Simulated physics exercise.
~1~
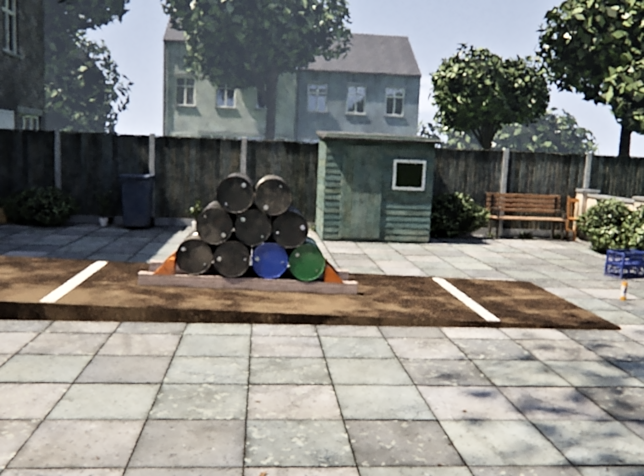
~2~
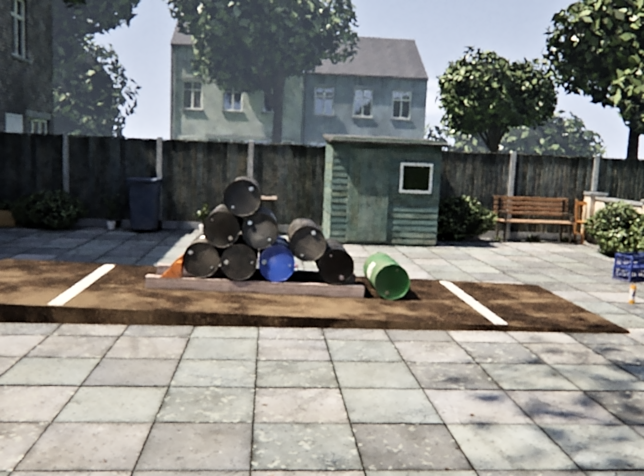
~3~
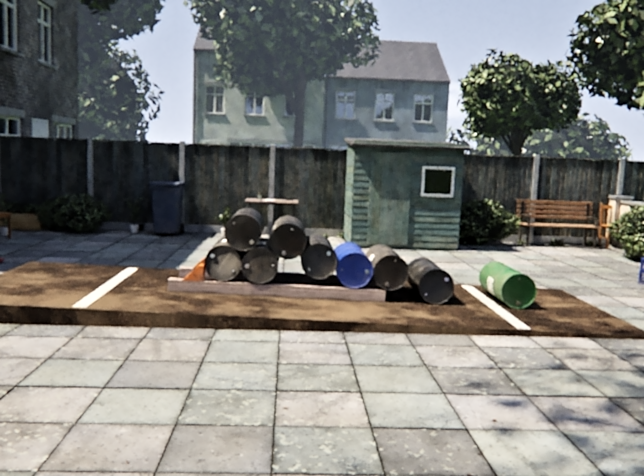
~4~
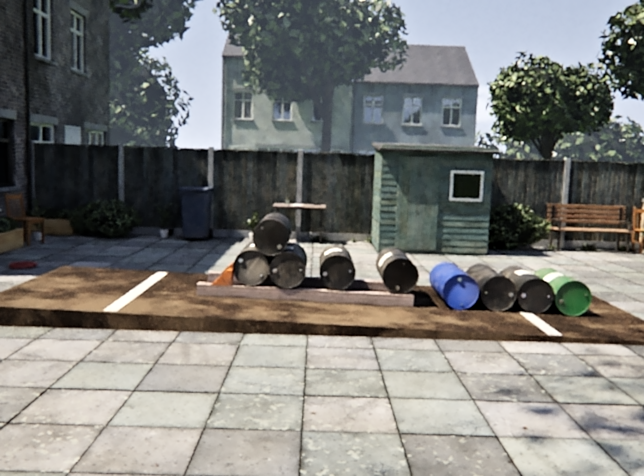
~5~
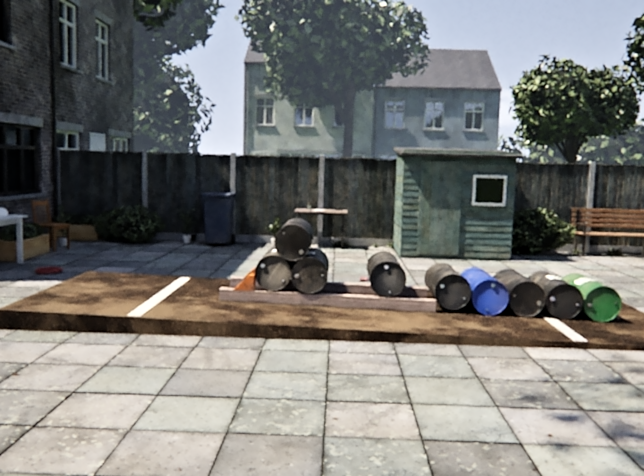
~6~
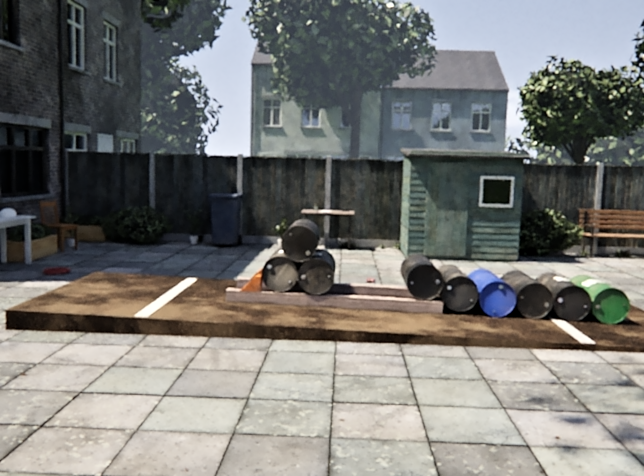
A pyramid of drums in a paved yard collapsed to the right, the green one rolling off first and crossing the white line, while the blue one followed and stopped short among black drums, leaving three still stacked at the left.
